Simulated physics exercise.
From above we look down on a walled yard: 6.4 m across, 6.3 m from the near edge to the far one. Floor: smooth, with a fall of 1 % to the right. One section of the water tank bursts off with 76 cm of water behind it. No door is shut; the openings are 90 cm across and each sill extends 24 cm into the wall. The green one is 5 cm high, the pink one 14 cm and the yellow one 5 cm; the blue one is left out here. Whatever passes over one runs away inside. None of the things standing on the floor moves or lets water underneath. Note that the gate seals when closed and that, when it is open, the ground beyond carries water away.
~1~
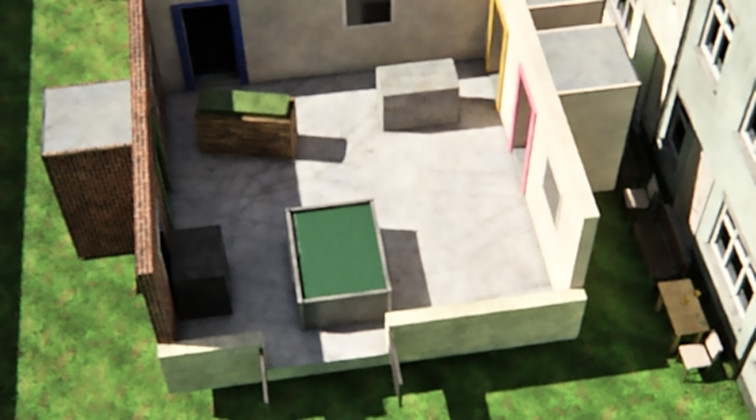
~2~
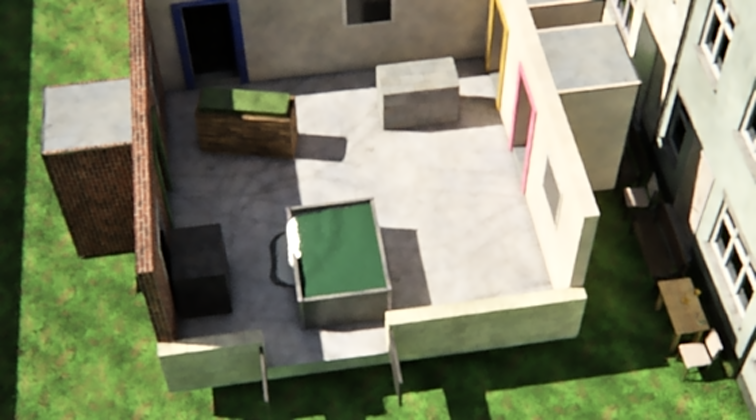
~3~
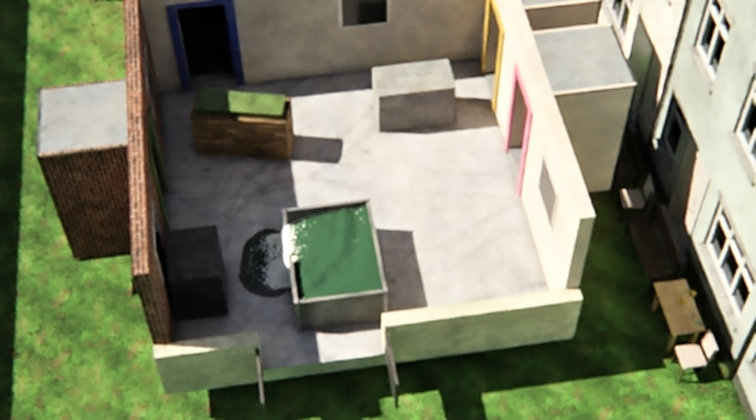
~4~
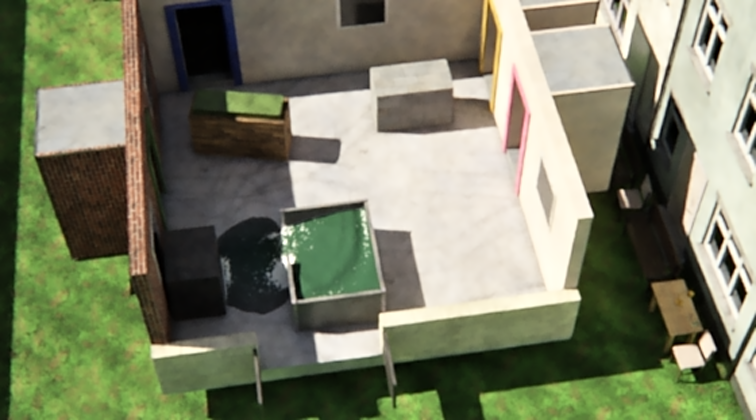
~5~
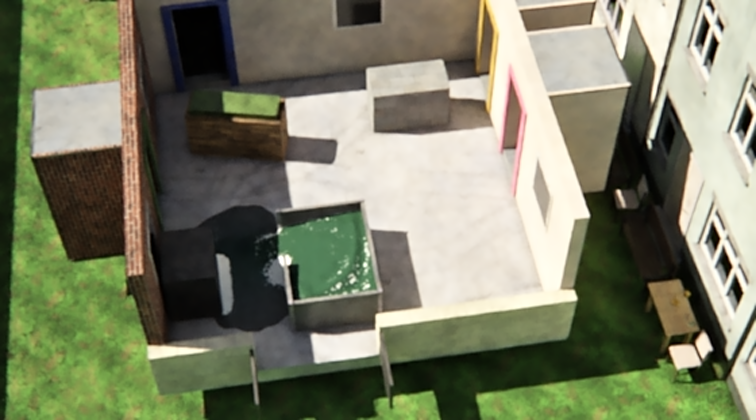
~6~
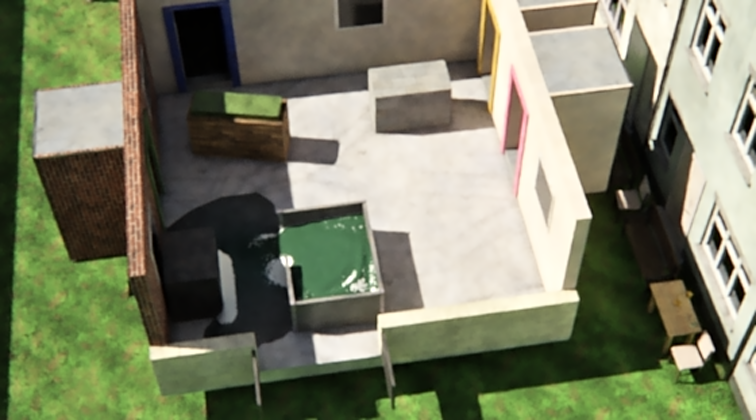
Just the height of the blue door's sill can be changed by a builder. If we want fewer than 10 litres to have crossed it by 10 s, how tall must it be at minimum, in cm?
It needs to be roughly 16 cm tall.
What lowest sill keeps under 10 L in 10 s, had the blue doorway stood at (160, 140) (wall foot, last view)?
You'd want it roughly 7.0 cm high.
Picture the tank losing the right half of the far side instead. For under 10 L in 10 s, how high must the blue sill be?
Minimum height: Approx. 7.0 cm.
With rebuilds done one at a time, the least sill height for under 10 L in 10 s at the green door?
Green door, minimum about 27 cm.
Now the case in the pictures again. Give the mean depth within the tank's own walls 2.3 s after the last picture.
It averages roughly 28 centimetres.
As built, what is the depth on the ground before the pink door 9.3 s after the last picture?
It comes to about 4.0 centimetres deep.
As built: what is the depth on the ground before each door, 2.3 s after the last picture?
Depths in cm: Blue 18, green 16, pink 0, yellow 0.
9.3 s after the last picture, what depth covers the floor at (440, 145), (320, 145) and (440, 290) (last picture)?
First spot about 2 cm, second about 2 cm, third about 1 cm.
Then, 0.7 s after the last picture water covers 20 % of the floor, deepest (46 cm) near (231, 272); it has not reached the blue door.
Then, 2.3 s after the last picture water covers 30 % of the floor, deepest (30 cm) near (167, 99); 18 cm at the blue door, 3 litres in over its 13 cm sill.
Then, 9.3 s after the last picture water covers 85 % of the floor, deepest (9 cm) near (476, 72); 6 cm at the blue door, 26 litres in over its 13 cm sill.
At the blue door as built, the water peaked near 18 cm, 2.3 s after the last picture.
With a sill of 13.5 cm, 23 litres would have come in within the 10 s; with 18.5 cm, 5 litres. So under 10 litres takes about 16 cm.
